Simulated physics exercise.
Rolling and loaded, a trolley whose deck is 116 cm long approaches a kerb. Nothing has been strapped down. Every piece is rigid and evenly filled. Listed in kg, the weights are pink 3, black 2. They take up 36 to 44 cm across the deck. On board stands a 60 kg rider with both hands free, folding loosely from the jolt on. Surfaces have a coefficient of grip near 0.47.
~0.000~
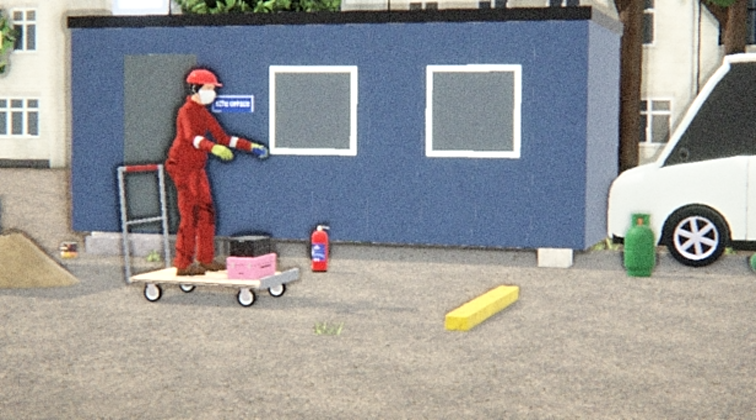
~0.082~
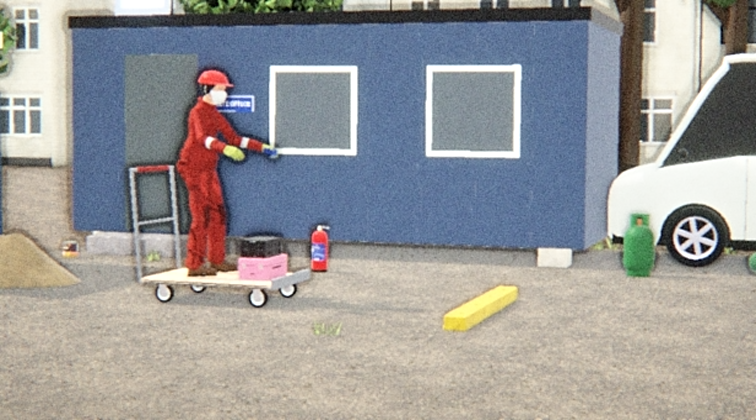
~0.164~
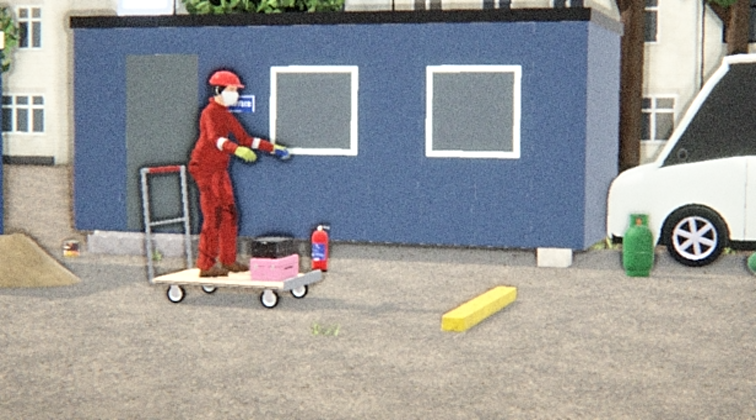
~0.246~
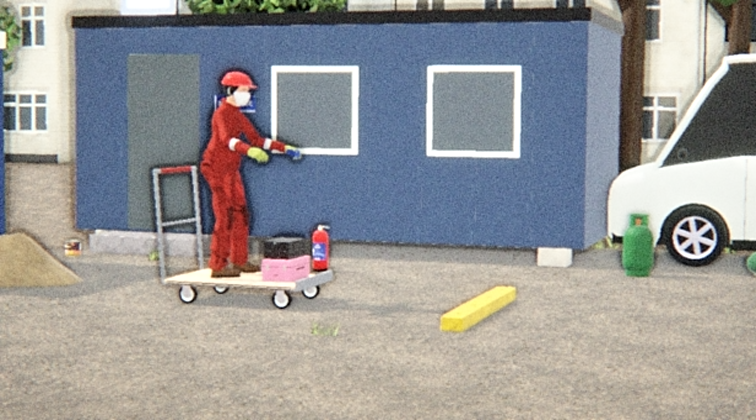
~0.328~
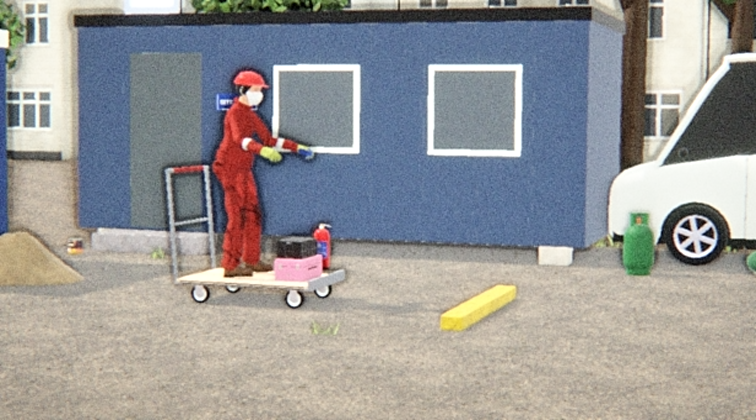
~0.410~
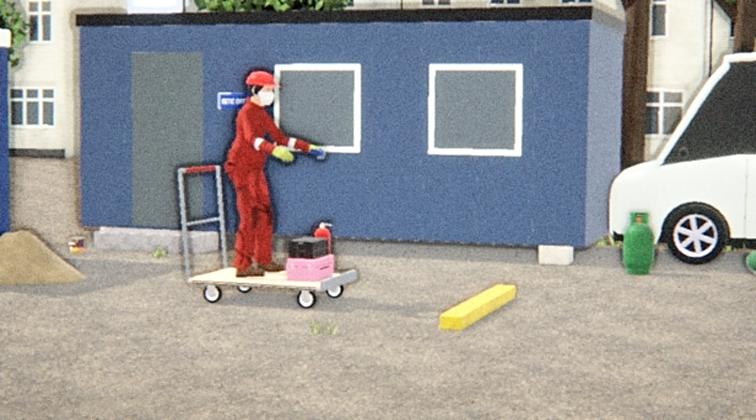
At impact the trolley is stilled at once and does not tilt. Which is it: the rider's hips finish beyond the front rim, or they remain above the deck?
The rider's hips remain above the deck.
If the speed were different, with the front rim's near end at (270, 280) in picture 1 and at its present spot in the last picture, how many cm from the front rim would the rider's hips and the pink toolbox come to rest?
The hips would stop 60 cm behind the front rim, the pink one 20 cm behind it.
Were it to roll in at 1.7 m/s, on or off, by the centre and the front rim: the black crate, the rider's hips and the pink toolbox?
Then black off, hips off, pink on.
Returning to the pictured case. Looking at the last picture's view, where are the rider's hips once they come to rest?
Roughly pixel (408, 247).
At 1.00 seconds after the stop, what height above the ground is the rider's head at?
Height: Approx. 60 cm.
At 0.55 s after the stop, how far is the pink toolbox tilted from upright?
Roughly 0 degrees.
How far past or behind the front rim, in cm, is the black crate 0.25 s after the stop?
Roughly 10 cm short of the front rim.
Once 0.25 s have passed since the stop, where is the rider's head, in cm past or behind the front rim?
About 40 cm behind the front rim.
The wheels strike at 1.34 s.
After 1.89 s the rider's hips are 60 cm behind the rim, near (410, 245) in the last picture's view.
After 2.34 s the rider's hips are 62 cm behind the rim, near (408, 247) in the last picture's view.
At rest, 3.6 s, nothing is past the rim; behind it, pink toolbox, black crate and the rider's hips.
